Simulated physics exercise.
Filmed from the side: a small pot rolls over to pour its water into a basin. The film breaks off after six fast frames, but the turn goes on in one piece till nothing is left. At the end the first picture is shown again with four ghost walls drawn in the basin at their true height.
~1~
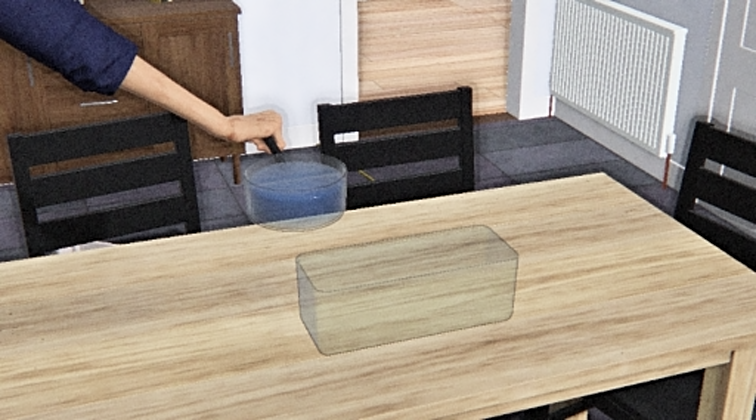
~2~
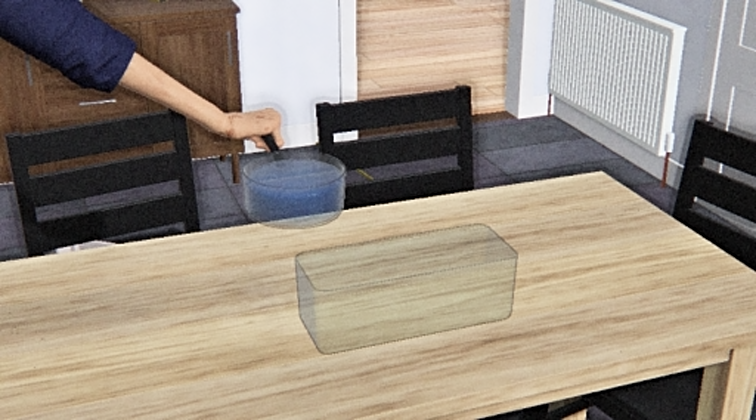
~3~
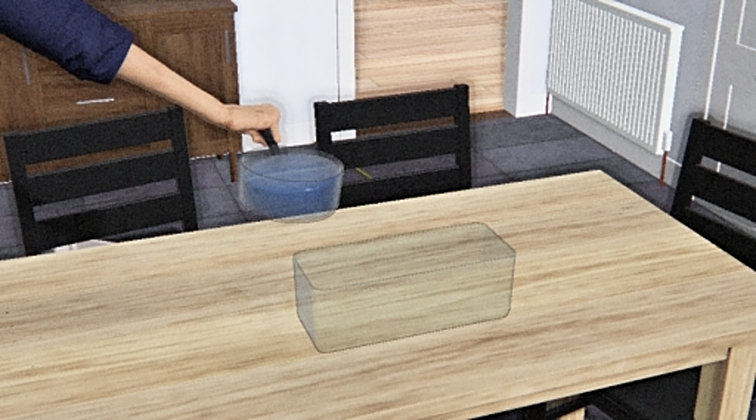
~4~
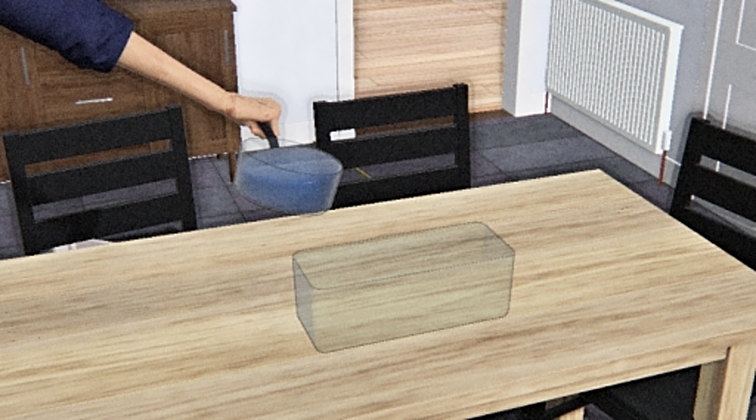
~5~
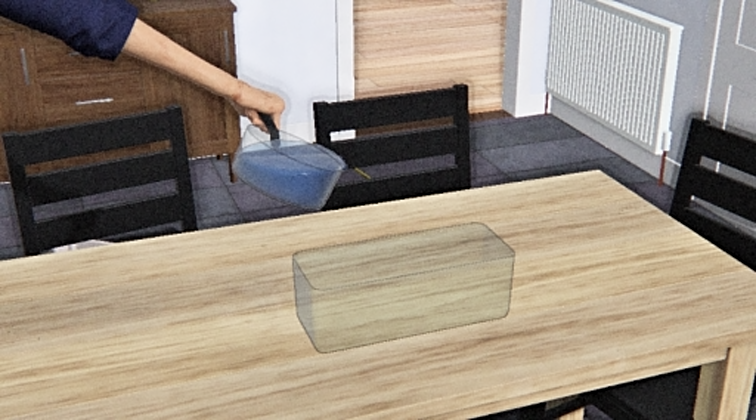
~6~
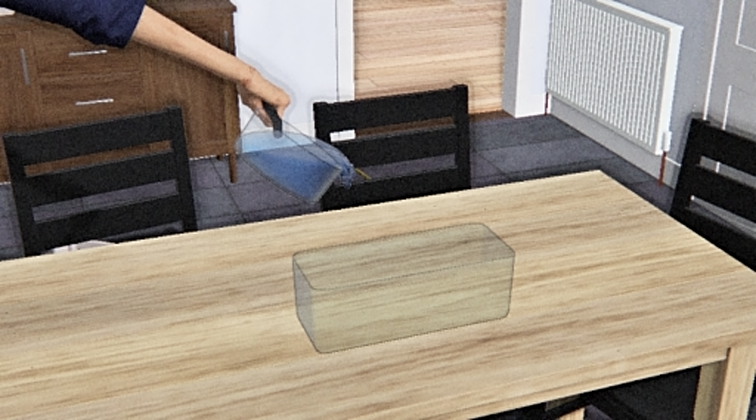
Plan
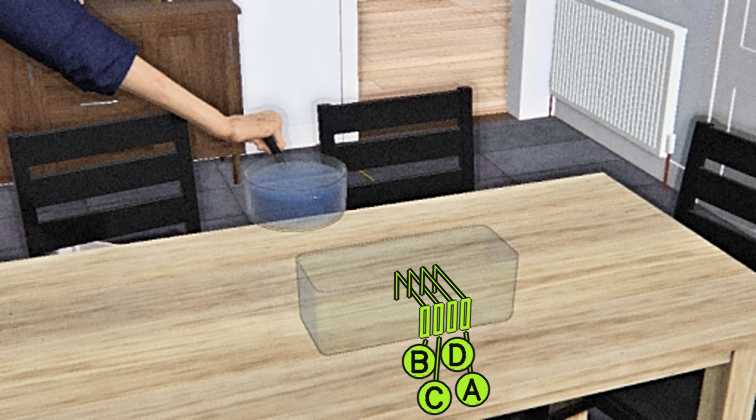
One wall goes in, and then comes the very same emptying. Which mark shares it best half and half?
Go for C.
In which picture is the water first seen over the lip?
In picture 5.
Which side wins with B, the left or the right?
More ends on the right.
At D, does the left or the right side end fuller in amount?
The left side.
On the marked copy, A at (465, 332); B at (425, 340); C at (439, 338); D at (452, 335).
Choosing A, about 84 % ends left of the wall and 7 % right of it; 9 % is lost outside.
Choosing B, about 33 % ends left of the wall and 64 % right of it; 3 % is lost outside.
Choosing C, about 50 % ends left of the wall and 46 % right of it; 4 % is lost outside.
Choosing D, about 70 % ends left of the wall and 25 % right of it; 5 % is lost outside.
